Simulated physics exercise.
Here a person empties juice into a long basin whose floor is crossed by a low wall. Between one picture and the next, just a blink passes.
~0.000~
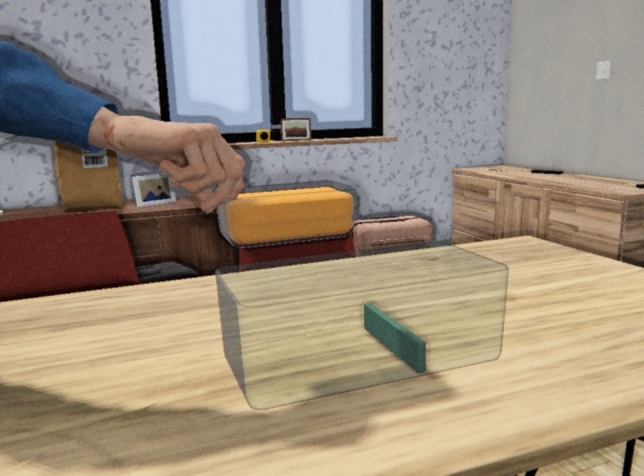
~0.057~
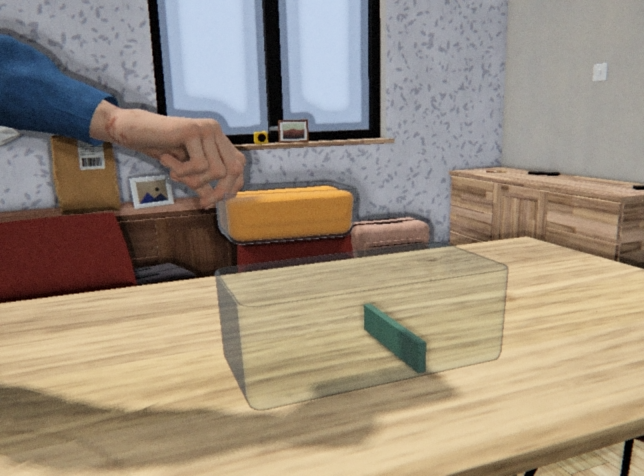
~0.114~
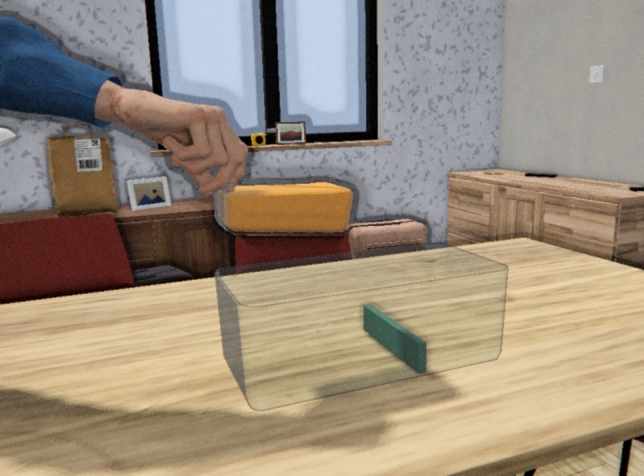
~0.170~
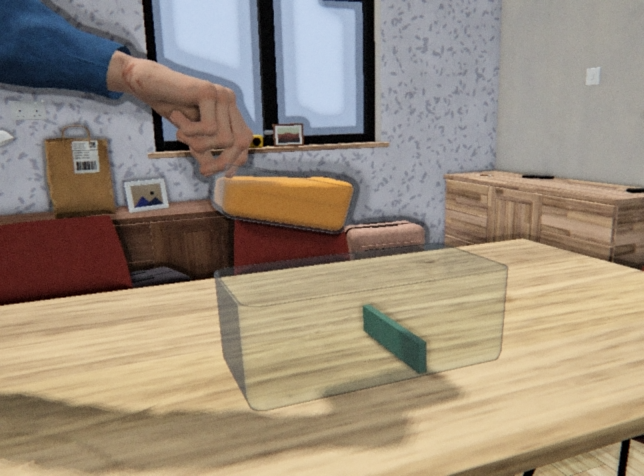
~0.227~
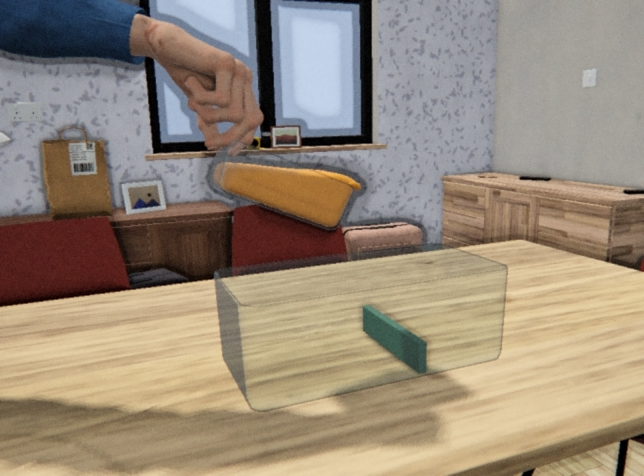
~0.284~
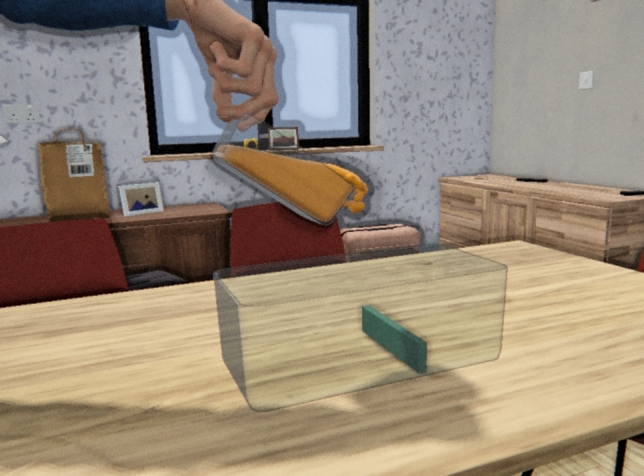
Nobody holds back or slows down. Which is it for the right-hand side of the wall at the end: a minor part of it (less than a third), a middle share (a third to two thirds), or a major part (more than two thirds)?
Larger than two thirds.
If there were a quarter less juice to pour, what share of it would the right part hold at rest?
It should come out close to 80 per cent.
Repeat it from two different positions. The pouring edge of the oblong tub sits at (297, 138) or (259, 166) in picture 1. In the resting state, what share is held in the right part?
Estimate: 60 per cent, then 10 per cent.
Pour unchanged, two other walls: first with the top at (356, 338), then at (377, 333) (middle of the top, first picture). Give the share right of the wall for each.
Case 1: 85 %; case 2: 80 %.
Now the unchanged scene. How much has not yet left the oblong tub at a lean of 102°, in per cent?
Some 5 per cent.
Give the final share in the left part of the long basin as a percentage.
Close to 15 in a hundred.
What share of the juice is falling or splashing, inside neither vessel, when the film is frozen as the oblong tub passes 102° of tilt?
About 50 per cent.
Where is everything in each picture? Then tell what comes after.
Tilt 0°; pouring edge (345, 186); surface from (222, 201) to (342, 191); the long basin's rim runs from (227, 288) to (474, 255); the wall's top is at (392, 323), in the first frame.
Tilt 2°; pouring edge (345, 186); surface from (222, 199) to (341, 190), in the second frame.
Tilt 6°; pouring edge (344, 186); surface from (221, 193) to (341, 186), in the third frame.
Tilt 14°; pouring edge (344, 187); surface from (220, 182) to (342, 183); 1 per cent is over the edge, in the fourth frame.
Tilt 23°; pouring edge (343, 187); surface from (219, 167) to (336, 180); 6 per cent is over the edge, in the fifth frame.
Tilt 35°; pouring edge (343, 187); surface from (220, 148) to (324, 168); 12 per cent is over the edge, in the sixth frame.
A moment on, the oblong tub is tipped right over and 6 per cent is still to pour, 4 is left of the wall and 40 right of it.
Next, the oblong tub is tipped right over and 0 per cent is still to pour, 9 is left of the wall and 80 right of it.
Then the oblong tub is tipped right over and 0 per cent is still to pour, 17 is left of the wall and 78 right of it.
Later the oblong tub is tipped right over and 0 per cent is still to pour, 17 is left of the wall and 78 right of it.
At rest 17 per cent lies left of the wall, 78 right of it and 5 outside.
